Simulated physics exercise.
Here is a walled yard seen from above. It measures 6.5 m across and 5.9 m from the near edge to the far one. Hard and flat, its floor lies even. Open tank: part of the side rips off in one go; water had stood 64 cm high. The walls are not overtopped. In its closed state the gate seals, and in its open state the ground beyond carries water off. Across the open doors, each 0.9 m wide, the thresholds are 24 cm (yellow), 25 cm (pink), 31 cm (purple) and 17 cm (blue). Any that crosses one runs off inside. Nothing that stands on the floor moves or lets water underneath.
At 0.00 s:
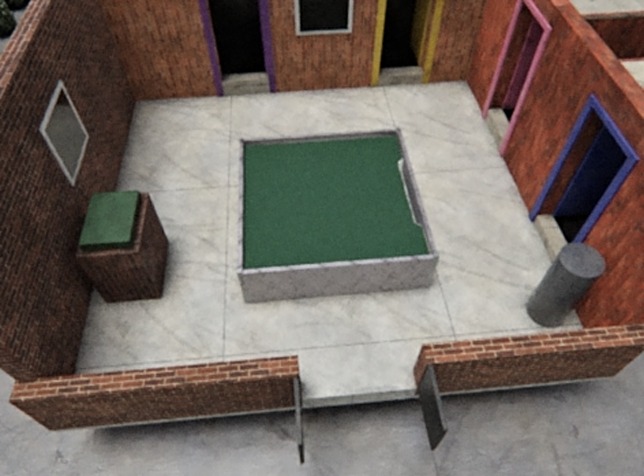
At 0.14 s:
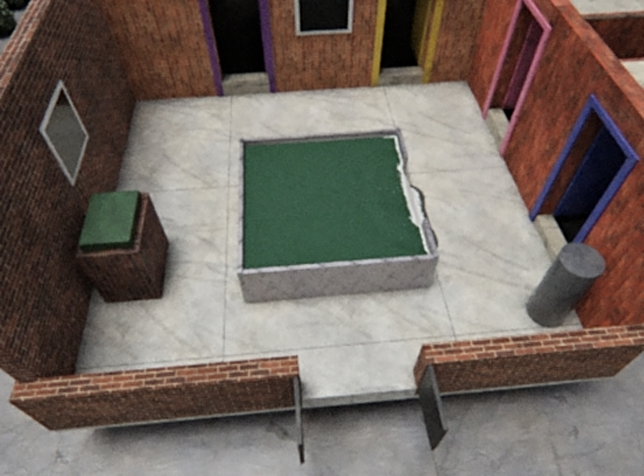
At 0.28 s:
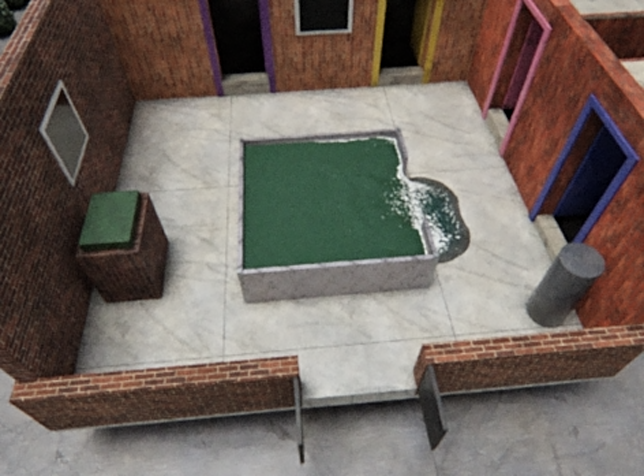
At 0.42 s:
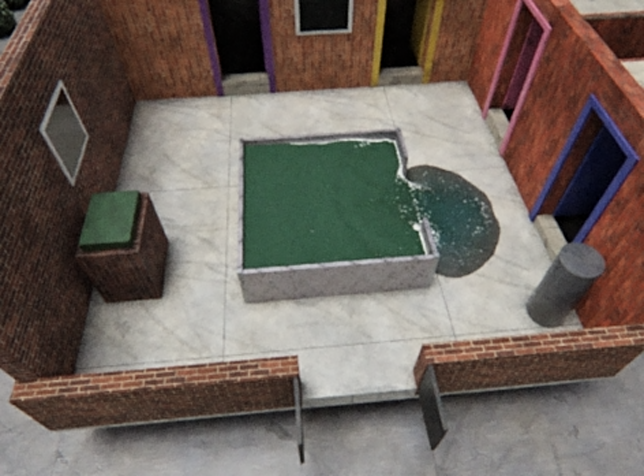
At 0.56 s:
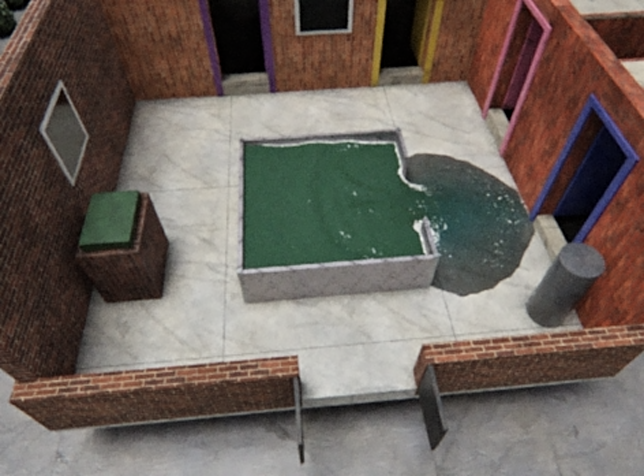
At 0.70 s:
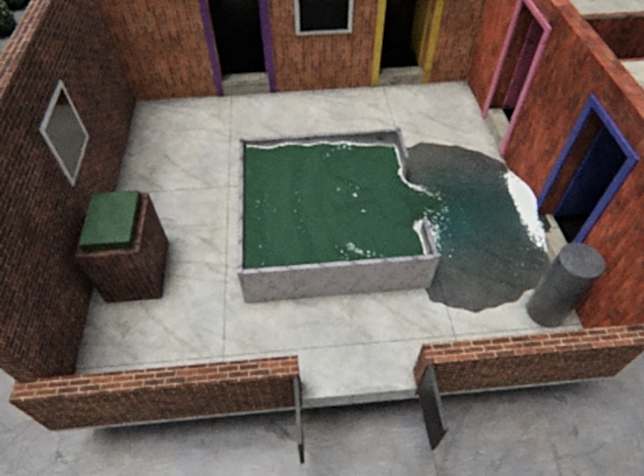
We see a brick-walled yard from above, where the right side of a square tank of green water breaks open and water pours through the gap, spreading across the pale floor toward the blue doorway and grey cylinder.
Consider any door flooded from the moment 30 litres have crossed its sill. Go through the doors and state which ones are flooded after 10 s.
At the end, yellow door: Within the allowance; pink door: Within the allowance; purple door: Within the allowance; blue door: Beyond the allowance.
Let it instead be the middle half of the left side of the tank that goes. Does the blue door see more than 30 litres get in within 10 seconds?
Compared with the limit, blue is less.
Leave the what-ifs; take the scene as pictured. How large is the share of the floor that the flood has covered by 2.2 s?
Wet share: Near 25 percent.
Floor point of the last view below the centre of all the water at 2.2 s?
I'd put it close to (383, 218).
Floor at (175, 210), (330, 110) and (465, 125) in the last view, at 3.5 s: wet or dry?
Listed in sequence, the spots are bone dry, drenched and drenched.
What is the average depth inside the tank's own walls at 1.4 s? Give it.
48 cm.
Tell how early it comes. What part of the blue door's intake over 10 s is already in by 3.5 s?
About 80%.
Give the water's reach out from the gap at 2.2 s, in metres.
Distance: Approx. 3.8 m.
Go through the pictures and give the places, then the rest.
The first frame shows the open tank at (329, 196) is whole and still, 64 cm deep.
In the second frame, the front is at a hidden place, 0.7 m from the gap at (409, 210); 0.2 m2 of floor is under water; 64 cm left at the back of the open tank.
In the third frame, water pours out at (408, 211) and has run 0.9 m, to (460, 247); typically 11 cm deep outside, 64 cm at the open tank's back.
In the fourth frame, water pours out at (408, 211) and has run 1.3 m, to (494, 232); typically 8 cm deep outside, 64 cm at the open tank's back.
In the fifth frame, water pours out at (408, 210) and has run 1.9 m, to (530, 223); typically 6 cm deep outside, 64 cm at the open tank's back.
In the sixth frame, water pours out at (409, 210) and has run 2.1 m, to (546, 257); typically 6 cm deep outside, 63 cm at the open tank's back.
After 1.4 s water covers 20 % of the floor and is deepest (42 cm) near (511, 206); yellow door not reached, pink door 17 cm at the sill, 0 L in, purple door not reached, blue door 35 cm at the sill, 36 L in.
After 2.2 s water covers 25 % of the floor and is deepest (40 cm) near (550, 293); yellow door 7 cm at the sill, 0 L in, pink door 19 cm at the sill, 0 L in, purple door not reached, blue door 37 cm at the sill, 116 L in.
After 3.5 s water covers 50 % of the floor and is deepest (30 cm) near (550, 293); yellow door 20 cm at the sill, 0 L in, pink door 14 cm at the sill, 0 L in, purple door 2 cm at the sill, 0 L in, blue door 28 cm at the sill, 220 L in.
After 6.0 s water covers 85 % of the floor and is deepest (22 cm) near (550, 293); yellow door 16 cm at the sill, 0 L in, pink door 11 cm at the sill, 0 L in, purple door 4 cm at the sill, 0 L in, blue door 21 cm at the sill, 275 L in.
After 10.0 s water covers 95 % of the floor and is deepest (16 cm) near (104, 246); yellow door 11 cm at the sill, 0 L in, pink door 7 cm at the sill, 0 L in, purple door 4 cm at the sill, 0 L in, blue door 12 cm at the sill, 281 L in.
